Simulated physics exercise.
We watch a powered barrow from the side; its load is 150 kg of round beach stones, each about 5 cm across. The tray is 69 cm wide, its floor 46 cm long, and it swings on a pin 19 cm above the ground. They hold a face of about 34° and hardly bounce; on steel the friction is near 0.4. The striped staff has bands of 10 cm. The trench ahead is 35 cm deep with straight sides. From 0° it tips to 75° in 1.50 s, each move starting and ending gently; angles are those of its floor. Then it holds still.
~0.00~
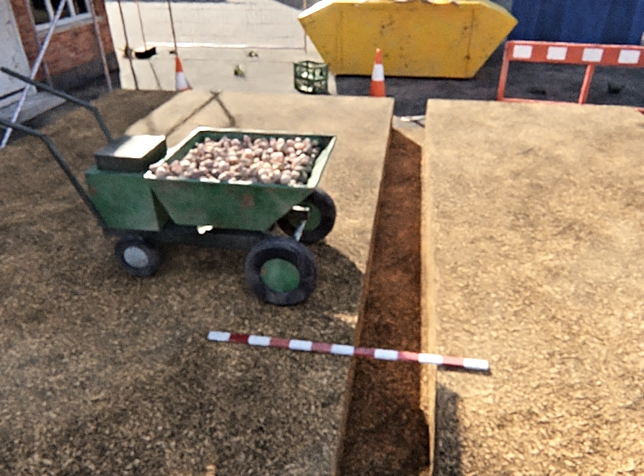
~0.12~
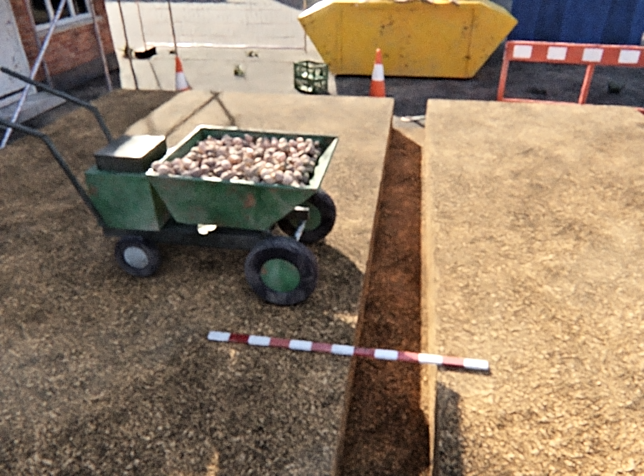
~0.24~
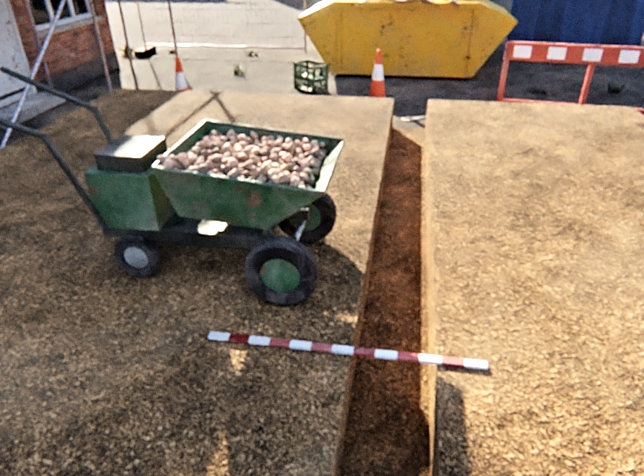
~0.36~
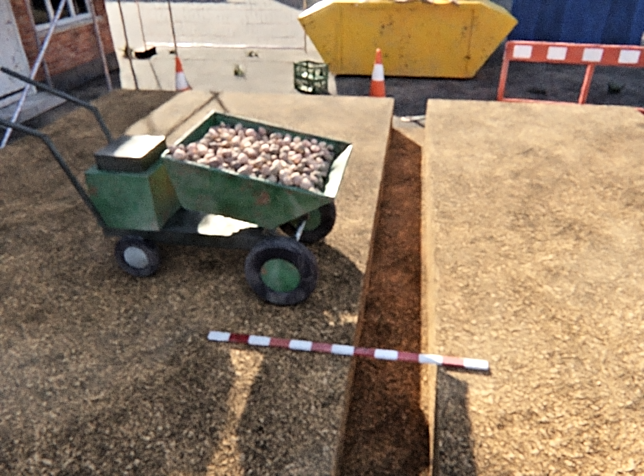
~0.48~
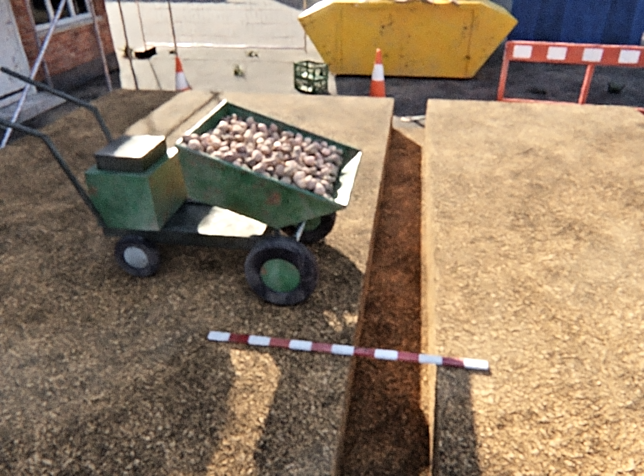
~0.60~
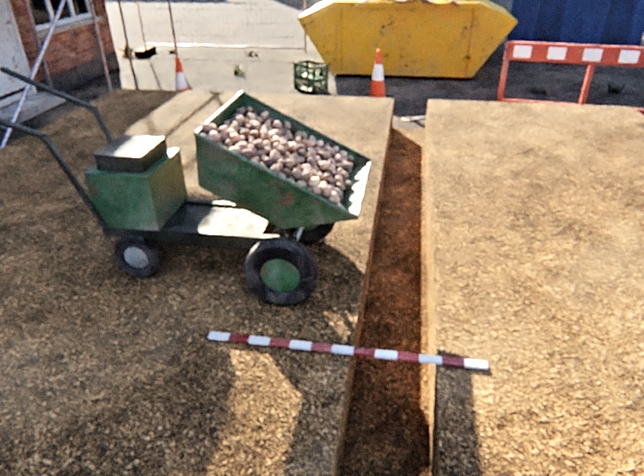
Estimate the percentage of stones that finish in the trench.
Roughly 74 per cent ends in the trench.
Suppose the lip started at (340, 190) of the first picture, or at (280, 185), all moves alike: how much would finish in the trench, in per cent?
About 40 and 100 per cent.
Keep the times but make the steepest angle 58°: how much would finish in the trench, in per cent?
In that case some 75 per cent.
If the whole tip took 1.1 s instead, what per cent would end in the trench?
In that case some 70 per cent.
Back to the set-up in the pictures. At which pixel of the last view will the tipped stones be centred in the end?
Near (413, 313).
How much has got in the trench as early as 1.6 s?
Some 60 per cent.
After 1.1 s the floor is at 63°; 95 % in the tray, 5 % in the trench; the foremost stones are at (414, 282).
After 1.6 s the floor is at 75°; 19 % in the tray, 59 % in the trench, 22 % past the trench; the foremost stones are at (541, 295).
After 2.0 s the floor is at 75°; 1 % in the tray, 73 % in the trench, 26 % past the trench; the foremost stones are at (612, 291).
After 3.9 s the floor is at 75°; 0 % in the tray, 74 % in the trench, 26 % past the trench; the foremost stones are past the picture's edge.
